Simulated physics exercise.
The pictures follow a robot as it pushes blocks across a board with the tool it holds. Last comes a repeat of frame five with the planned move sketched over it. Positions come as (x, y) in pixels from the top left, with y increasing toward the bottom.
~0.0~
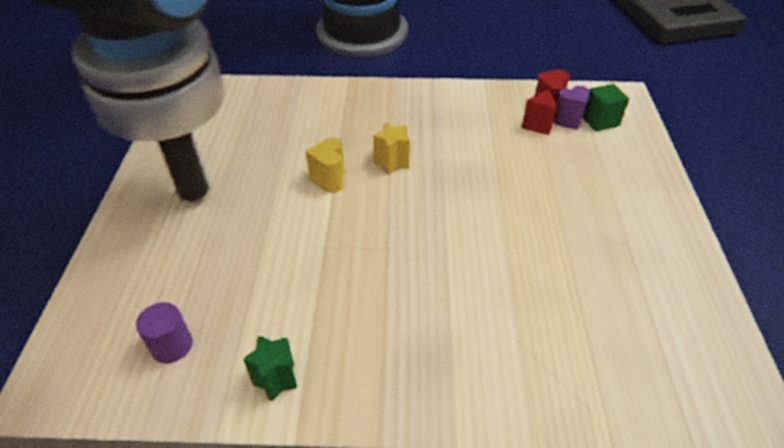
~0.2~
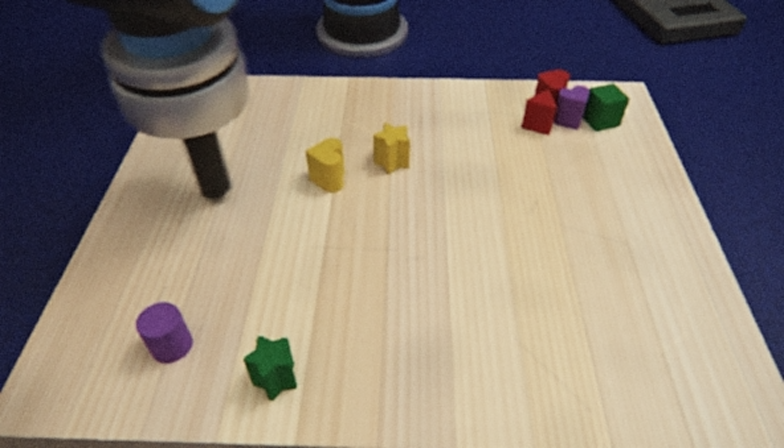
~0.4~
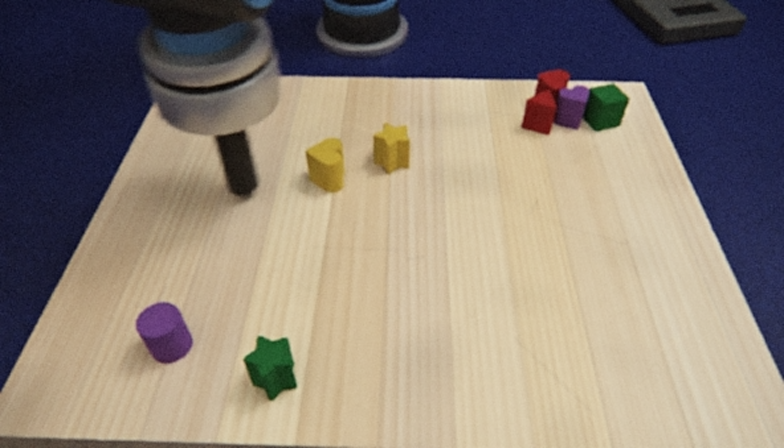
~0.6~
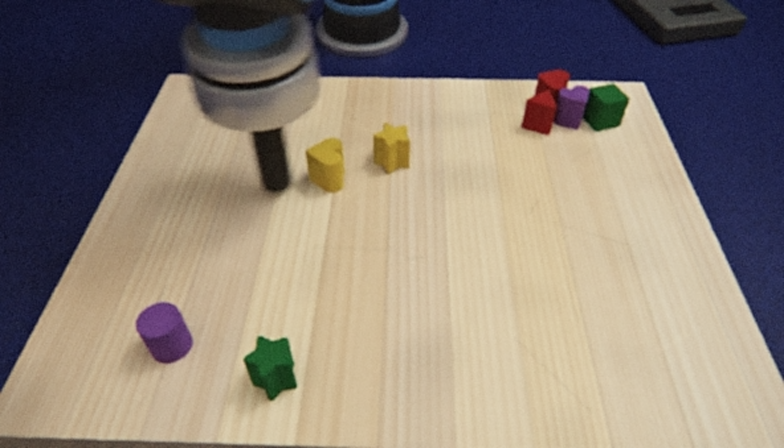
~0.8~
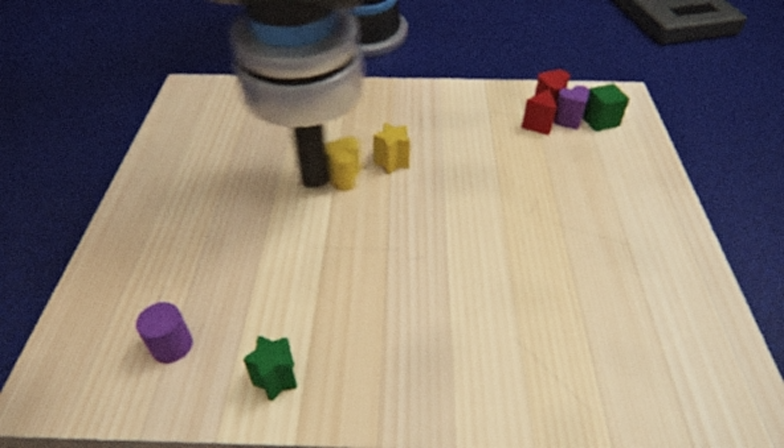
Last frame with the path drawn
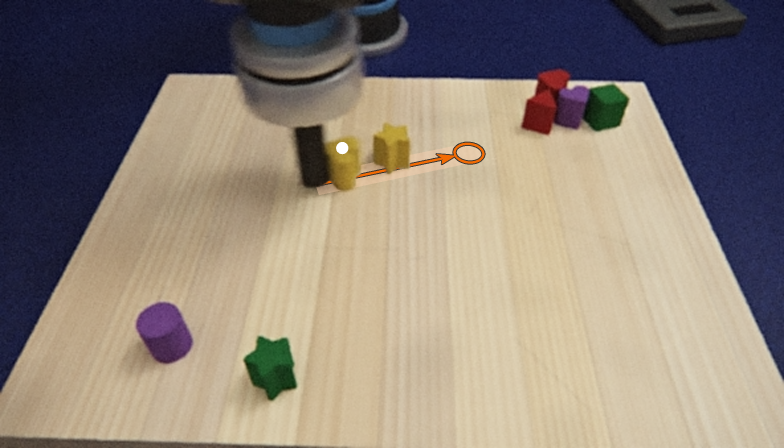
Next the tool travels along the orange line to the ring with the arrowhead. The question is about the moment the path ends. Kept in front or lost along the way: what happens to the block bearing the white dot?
The tool still pushes it.
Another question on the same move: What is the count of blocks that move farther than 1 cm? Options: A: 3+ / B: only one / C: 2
That would be C.
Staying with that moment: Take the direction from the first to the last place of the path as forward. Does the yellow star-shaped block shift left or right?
It shifts leftward.
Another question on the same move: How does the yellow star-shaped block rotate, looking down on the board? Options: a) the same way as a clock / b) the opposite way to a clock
Correct choice: B.
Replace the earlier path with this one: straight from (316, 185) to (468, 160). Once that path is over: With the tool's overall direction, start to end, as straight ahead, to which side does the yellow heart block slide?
Slides left.
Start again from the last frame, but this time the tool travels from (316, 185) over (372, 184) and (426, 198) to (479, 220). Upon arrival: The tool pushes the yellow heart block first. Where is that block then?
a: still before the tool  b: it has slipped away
Answer: B.
The line goes from (316, 185) to (469, 153); the dot is on the yellow heart block.
What follows on the original path. One third of the way, tool at (369, 166); yellow heart block at (397, 137); yellow star-shaped block at (422, 124).
Two thirds of the way, tool at (421, 156); yellow heart block at (447, 124), turned 15° anticlockwise; yellow star-shaped block at (464, 108).
At the end, tool at (470, 146); yellow heart block at (494, 111), turned 35° anticlockwise; yellow star-shaped block at (491, 92), turned 45° anticlockwise.
